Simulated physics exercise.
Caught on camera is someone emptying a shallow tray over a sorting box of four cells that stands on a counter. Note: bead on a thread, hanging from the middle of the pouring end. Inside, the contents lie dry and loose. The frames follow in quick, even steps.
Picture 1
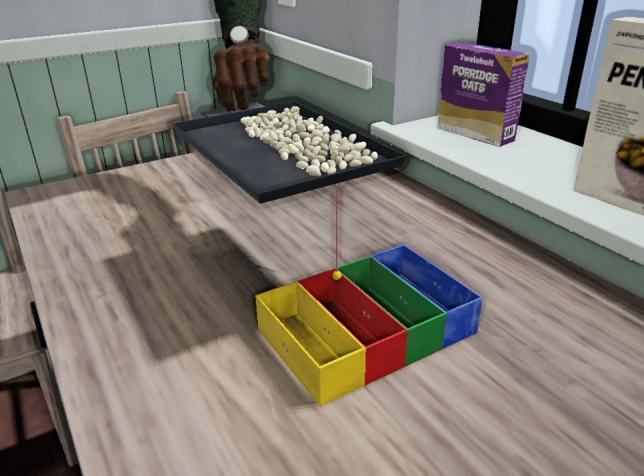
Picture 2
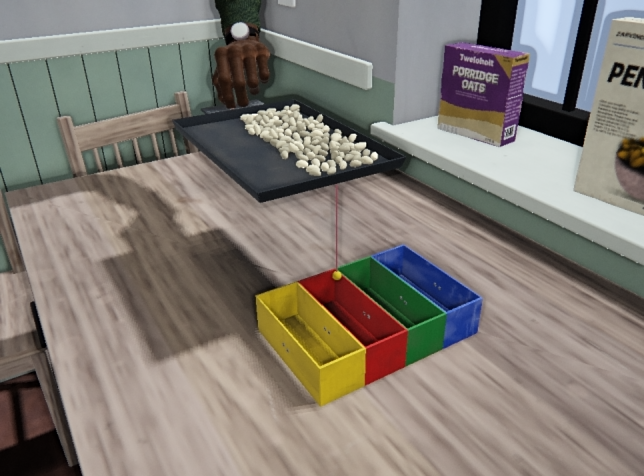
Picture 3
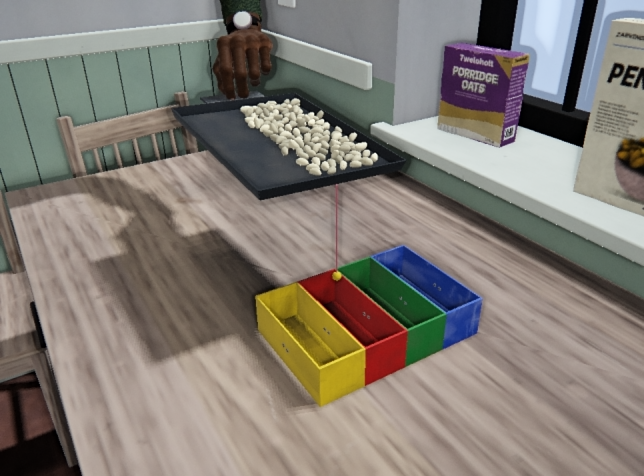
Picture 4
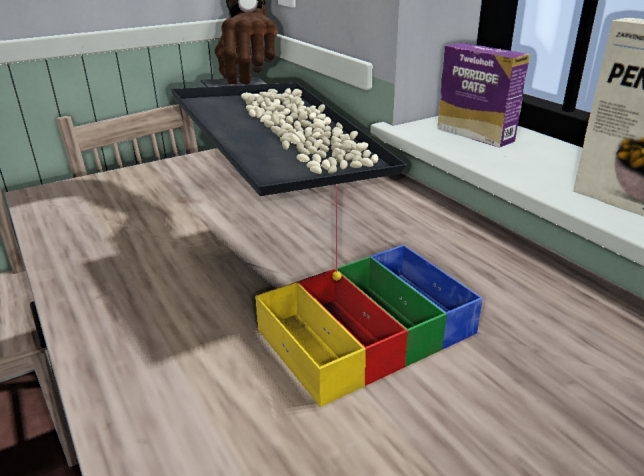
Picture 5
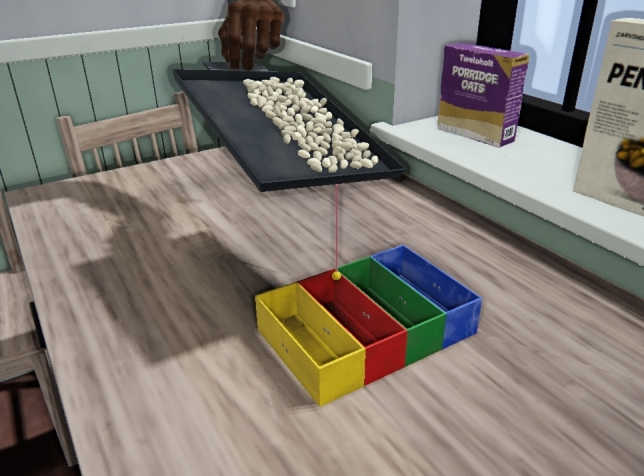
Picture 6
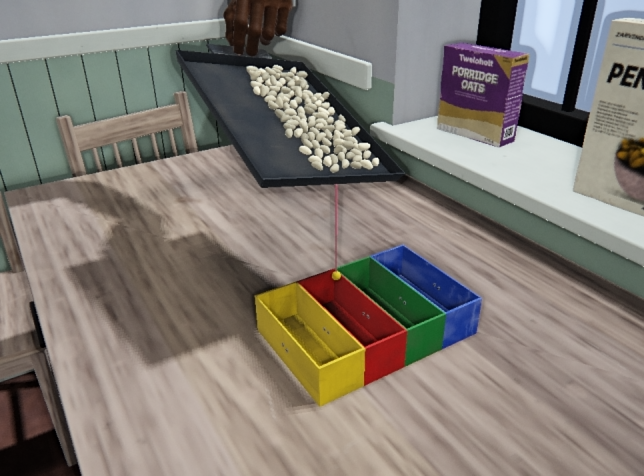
A hand gradually tilts a dark tray of white beans above a colourful sorting box.
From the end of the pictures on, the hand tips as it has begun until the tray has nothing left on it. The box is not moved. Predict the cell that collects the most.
I would say the blue cell.
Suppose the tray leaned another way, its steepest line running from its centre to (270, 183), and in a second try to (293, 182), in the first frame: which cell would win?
Try 1 - the cell in yellow; try 2 - the cell in yellow.
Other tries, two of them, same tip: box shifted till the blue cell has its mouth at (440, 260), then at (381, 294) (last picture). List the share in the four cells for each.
Some 100 and then some 20 per cent.
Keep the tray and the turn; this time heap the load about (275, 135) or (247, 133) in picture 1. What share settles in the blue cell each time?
Estimate: 50 % first, 60 % second.
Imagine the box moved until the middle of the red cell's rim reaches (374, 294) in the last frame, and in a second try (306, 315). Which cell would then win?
The cell in green, then that blue cell.
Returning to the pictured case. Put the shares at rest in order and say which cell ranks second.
Second: That green cell.
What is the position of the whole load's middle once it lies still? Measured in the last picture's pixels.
Last view, centre at rest - approx. (399, 294).
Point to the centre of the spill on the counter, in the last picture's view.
Somewhere near (428, 276), I think.
Soon, tray tipped steeply; nearly all on the tray; a stray few in the blue cell; a stray few falling or outside the box.
A while on, tray tipped past a quarter turn; most on the tray; a stray few in the blue cell; a stray few in the green cell; a small part falling or outside the box.
Towards the end, tray tipped past a quarter turn; about half in the blue cell; about a quarter in the green cell; about a quarter falling or outside the box.
Finally, tray tipped past a quarter turn; about half in the blue cell; about a quarter in the green cell; none in the yellow cell; none in the red cell; about a quarter outside the box.
